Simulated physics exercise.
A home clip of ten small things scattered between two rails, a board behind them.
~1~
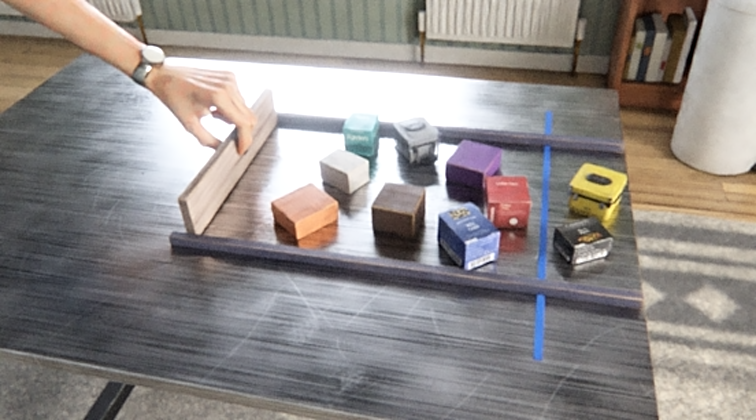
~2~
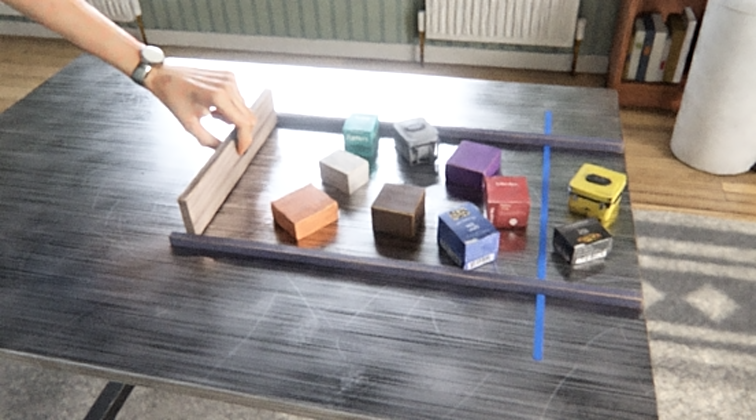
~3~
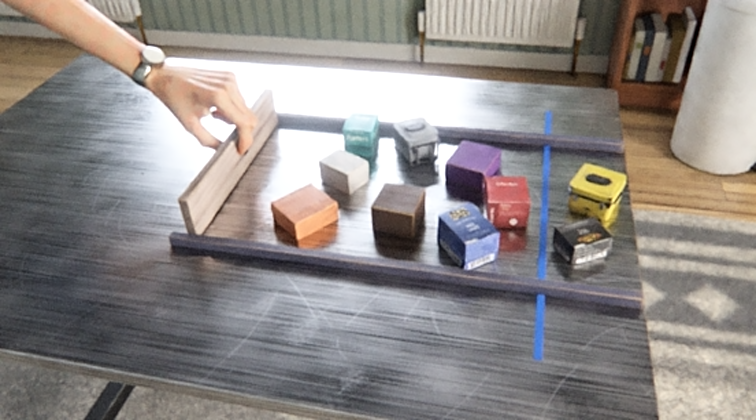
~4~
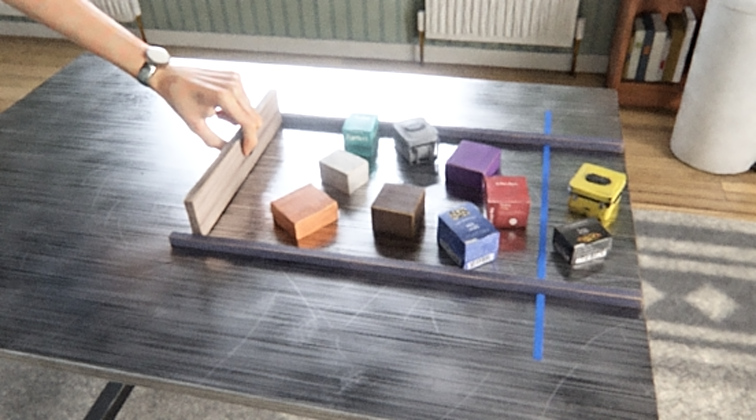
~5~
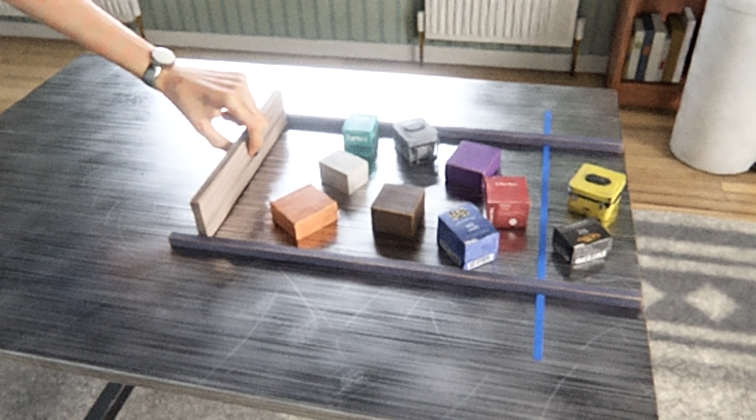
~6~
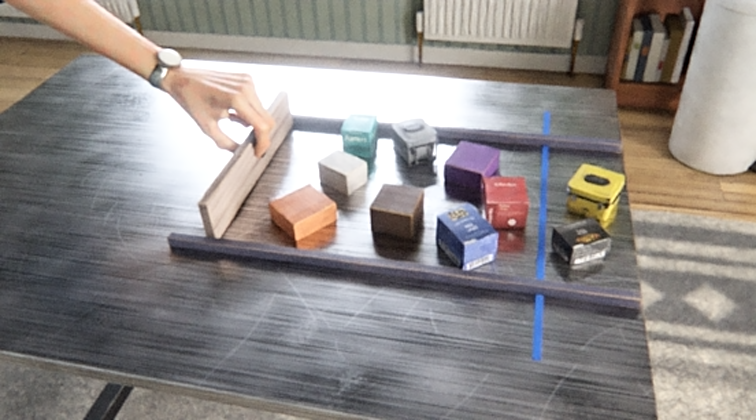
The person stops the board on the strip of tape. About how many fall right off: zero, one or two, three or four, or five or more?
Here the number that fall off is three or four.
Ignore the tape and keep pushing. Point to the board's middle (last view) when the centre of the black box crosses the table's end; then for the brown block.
About (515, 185), and (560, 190) for the other.
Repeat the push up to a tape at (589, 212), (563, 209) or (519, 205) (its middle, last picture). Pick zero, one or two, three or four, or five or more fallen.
For each place: 5 or more; at least five; one to two.
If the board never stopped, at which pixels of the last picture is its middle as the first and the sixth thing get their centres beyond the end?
Its middle is around (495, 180) and later (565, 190).
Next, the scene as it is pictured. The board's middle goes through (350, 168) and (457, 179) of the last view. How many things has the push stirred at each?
First 5, then 9.
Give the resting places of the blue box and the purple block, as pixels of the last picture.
Near (618, 263) and (623, 185).
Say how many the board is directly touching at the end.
In contact: 3.
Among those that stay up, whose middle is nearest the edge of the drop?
It is the purple block.
Soon after, none off yet; yellow case at rest near (594, 193); black box at rest near (581, 241); red box at rest near (505, 202).
Then, none off yet; yellow case at rest near (594, 193); black box at rest near (581, 241); red box moved a little near (527, 203).
Further on, none off yet; yellow case moved about its own width near (633, 187); black box moved about its own width near (623, 248); red box moved well along near (605, 204).
At rest, the number that fall off is three or four; fallen, red box, black box and yellow case.
